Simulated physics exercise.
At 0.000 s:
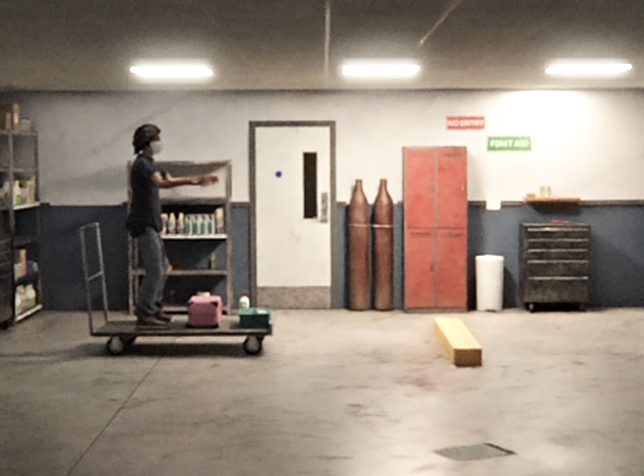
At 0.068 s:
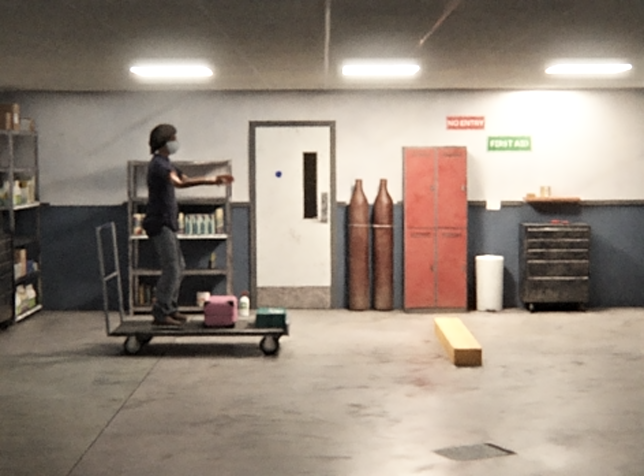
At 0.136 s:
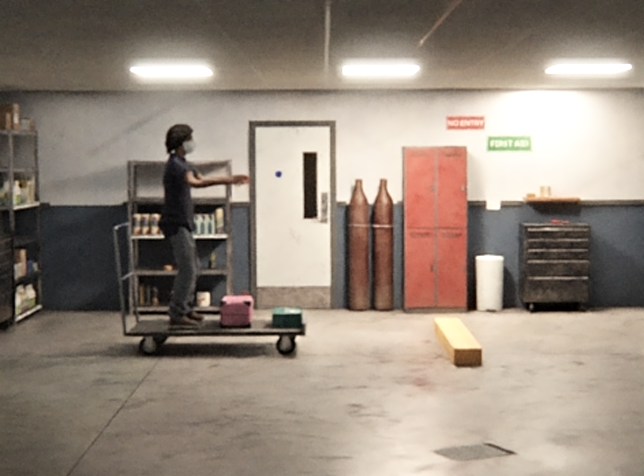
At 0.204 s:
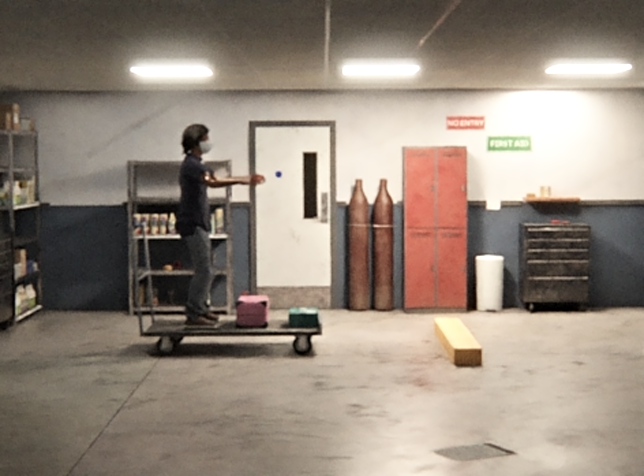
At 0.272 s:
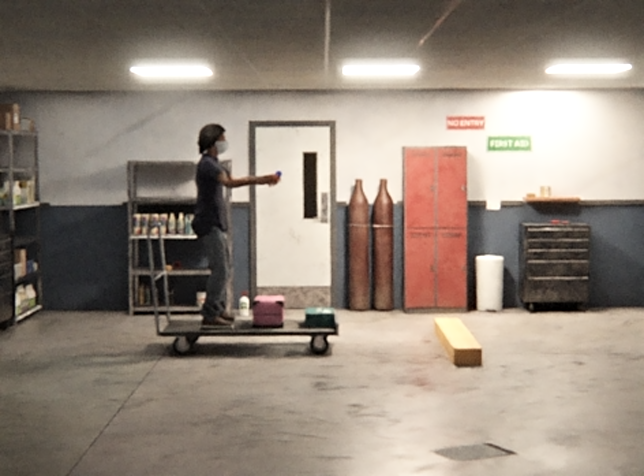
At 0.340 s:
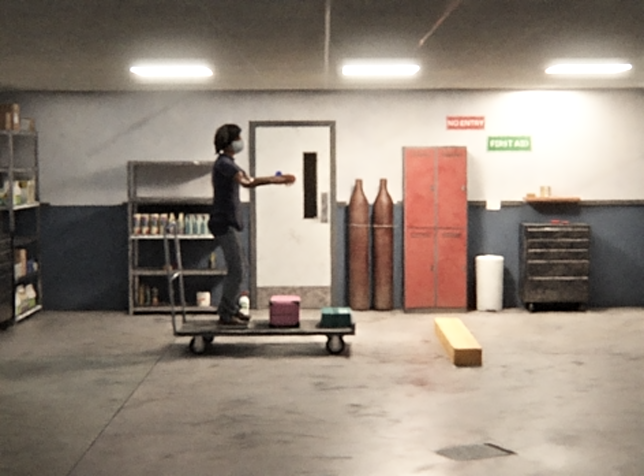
A flatbed trolley carrying a masked person, a pink suitcase and a green box rolls steadily right across a garage floor. The rider stands facing right with arms stretched forward, passing in front of metal shelves and nearing the white door, while a yellow wheel stop lies farther ahead.
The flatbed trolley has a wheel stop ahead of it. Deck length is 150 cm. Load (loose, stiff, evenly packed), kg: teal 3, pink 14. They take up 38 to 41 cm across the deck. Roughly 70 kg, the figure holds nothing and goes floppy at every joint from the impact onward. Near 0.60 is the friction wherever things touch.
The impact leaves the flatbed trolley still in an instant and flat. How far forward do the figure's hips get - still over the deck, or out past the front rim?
It is shed from the deck.
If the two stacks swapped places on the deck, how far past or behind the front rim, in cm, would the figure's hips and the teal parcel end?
In that case hips 10 past, teal 40 behind.
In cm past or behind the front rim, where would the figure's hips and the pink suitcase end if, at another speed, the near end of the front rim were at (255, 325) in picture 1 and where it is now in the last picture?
In that run the hips finish 60 cm beyond the rim while pink stops 50 cm short of it.
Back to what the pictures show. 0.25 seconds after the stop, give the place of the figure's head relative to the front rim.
Some 50 cm behind it.
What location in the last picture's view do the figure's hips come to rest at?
Roughly at (480, 326).
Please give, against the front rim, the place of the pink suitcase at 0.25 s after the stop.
About 45 cm behind the rim.
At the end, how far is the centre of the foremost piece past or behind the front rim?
20 cm behind.
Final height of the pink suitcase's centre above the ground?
Its centre ends some 35 cm up.
After 0.76 s the deck stops.
After 1.01 s the figure's hips are 63 cm behind the rim, near (383, 247) in the last picture's view.
After 1.31 s the figure's hips are 33 cm behind the rim, near (417, 250) in the last picture's view.
After 1.76 s the figure's hips are 20 cm past the rim, near (476, 321) in the last picture's view.
At rest, 4.4 s, past the rim, the figure's hips; behind it, teal parcel and pink suitcase.
